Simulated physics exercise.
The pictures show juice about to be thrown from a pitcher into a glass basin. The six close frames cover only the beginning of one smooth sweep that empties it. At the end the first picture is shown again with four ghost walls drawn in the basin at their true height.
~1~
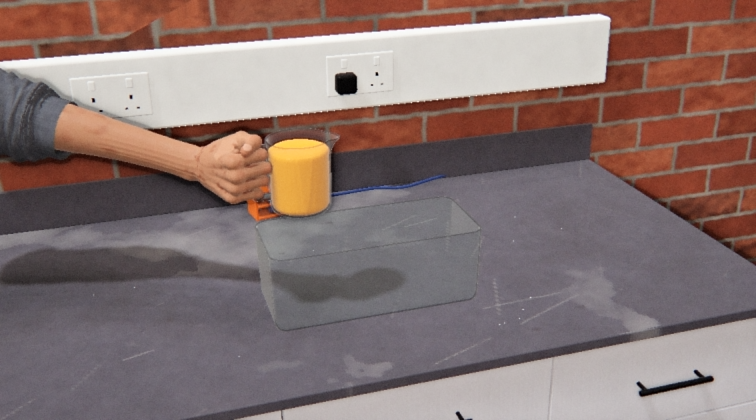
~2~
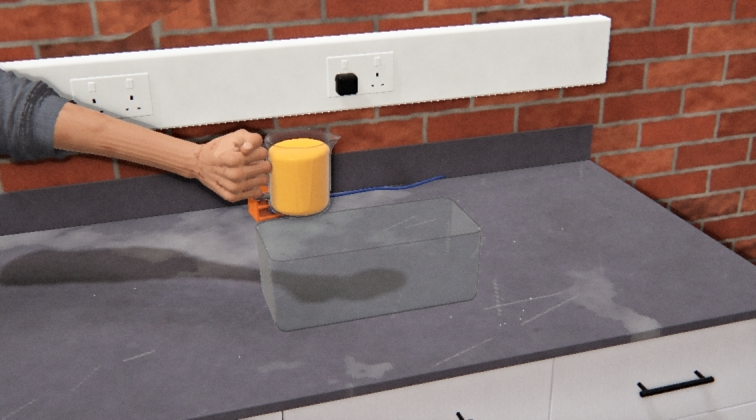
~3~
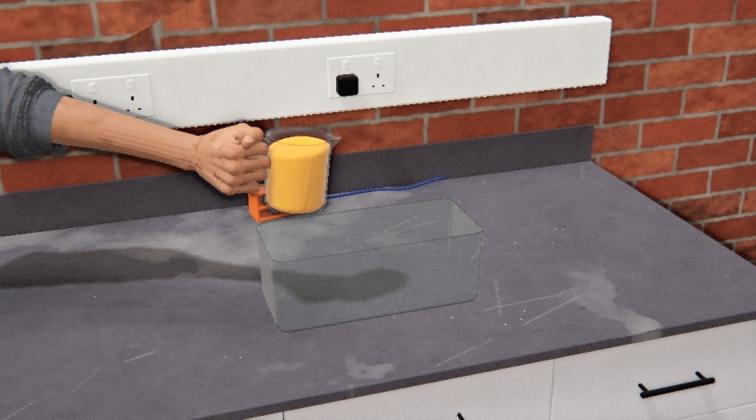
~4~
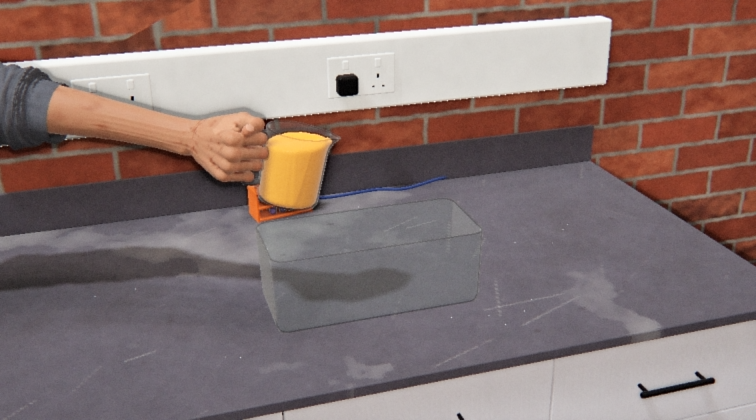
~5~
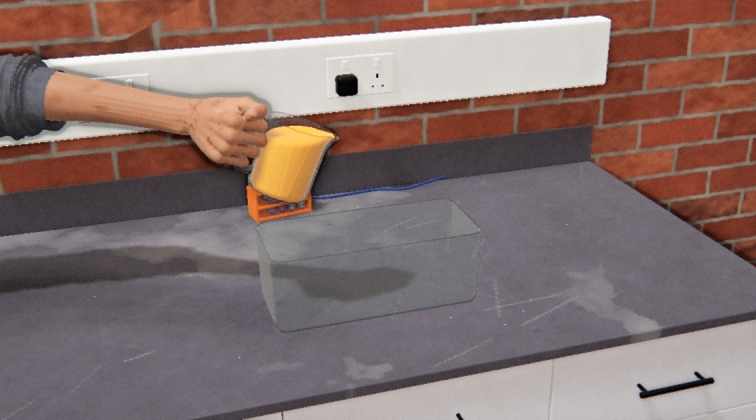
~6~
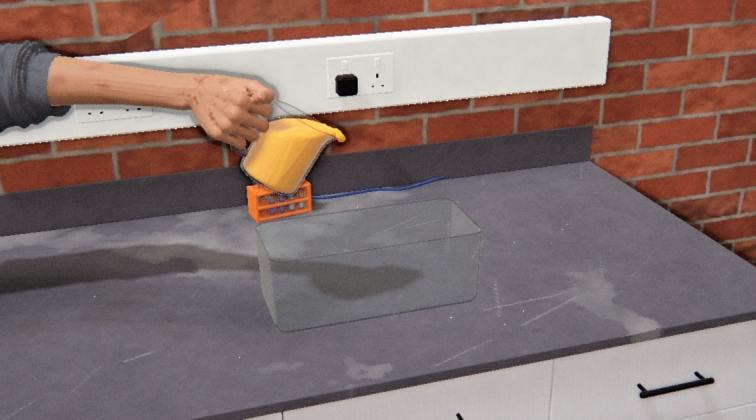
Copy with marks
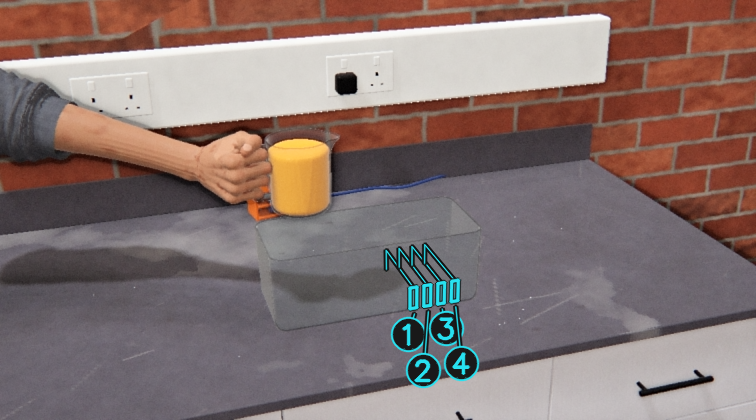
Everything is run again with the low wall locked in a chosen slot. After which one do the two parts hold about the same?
It is 2.
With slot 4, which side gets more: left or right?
The left one.
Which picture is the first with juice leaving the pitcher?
Picture 6.
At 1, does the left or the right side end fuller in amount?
The right one.
On the marked copy, 1 at (414, 313); 2 at (428, 311); 3 at (442, 308); 4 at (455, 306).
If 1 is chosen, about 19 % ends left of the wall and 80 % right of it.
If 2 is chosen, about 53 % ends left of the wall and 44 % right of it; 3 % is lost outside.
If 3 is chosen, about 87 % ends left of the wall and 11 % right of it; 3 % is lost outside.
If 4 is chosen, about 88 % ends left of the wall and 8 % right of it; 4 % is lost outside.
